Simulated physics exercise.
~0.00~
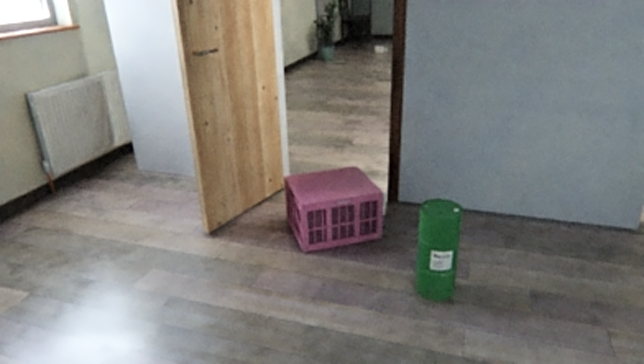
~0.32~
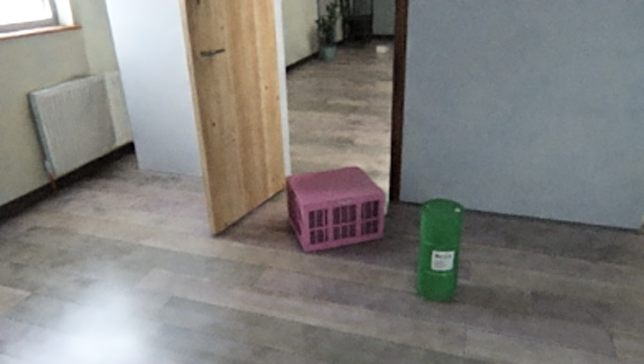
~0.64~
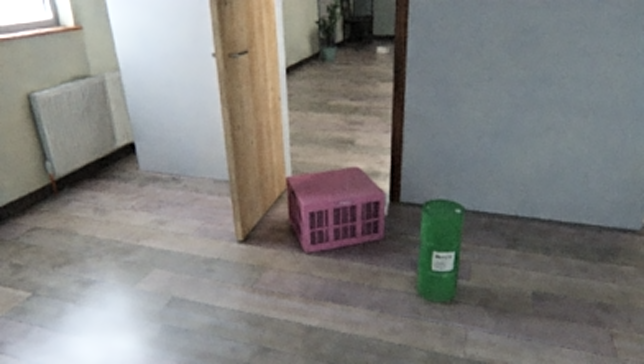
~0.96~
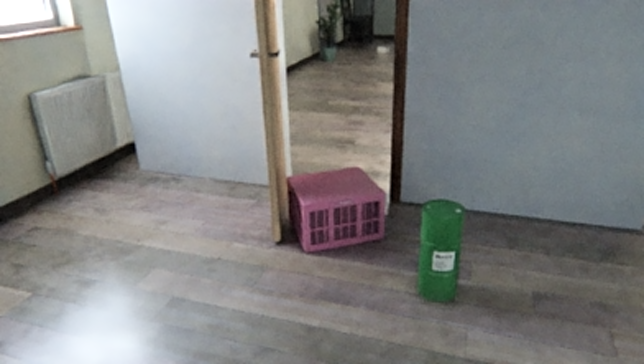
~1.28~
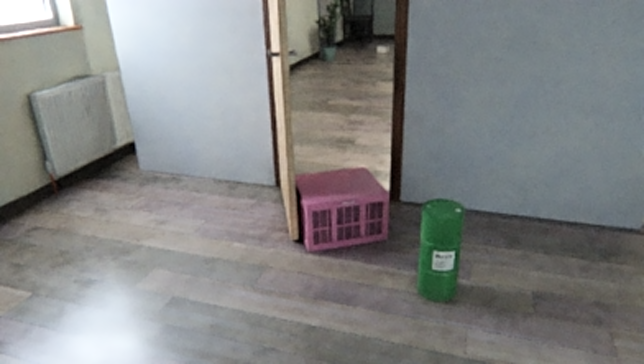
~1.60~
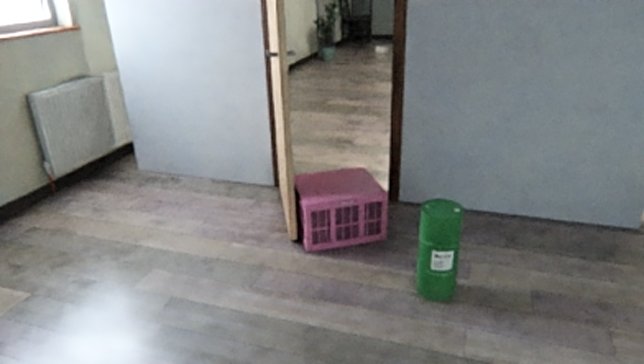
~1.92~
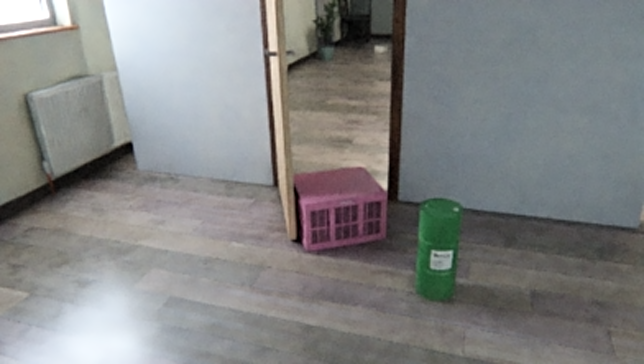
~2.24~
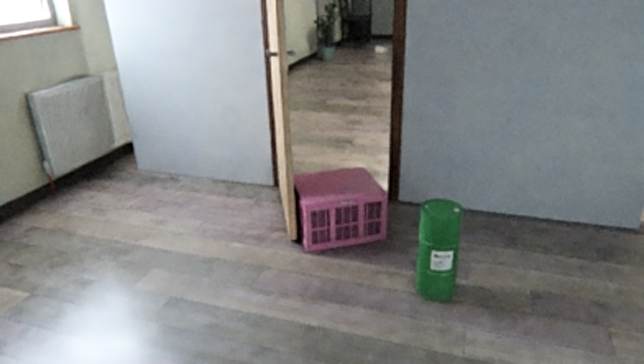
A wooden door stands wide open in a room with a grey plank floor and pale blue-grey walls, seen from slightly above by a gently swaying camera. A pink slatted crate sits in front of the doorway, a green canister stands to its right, and a white radiator hangs at the far left. With nobody in view, the door swings to the right, narrowing to its edge as it nears the crate. It meets the crate, which shifts slightly to the right. The door stops there, still partly open, while the canister stays put.
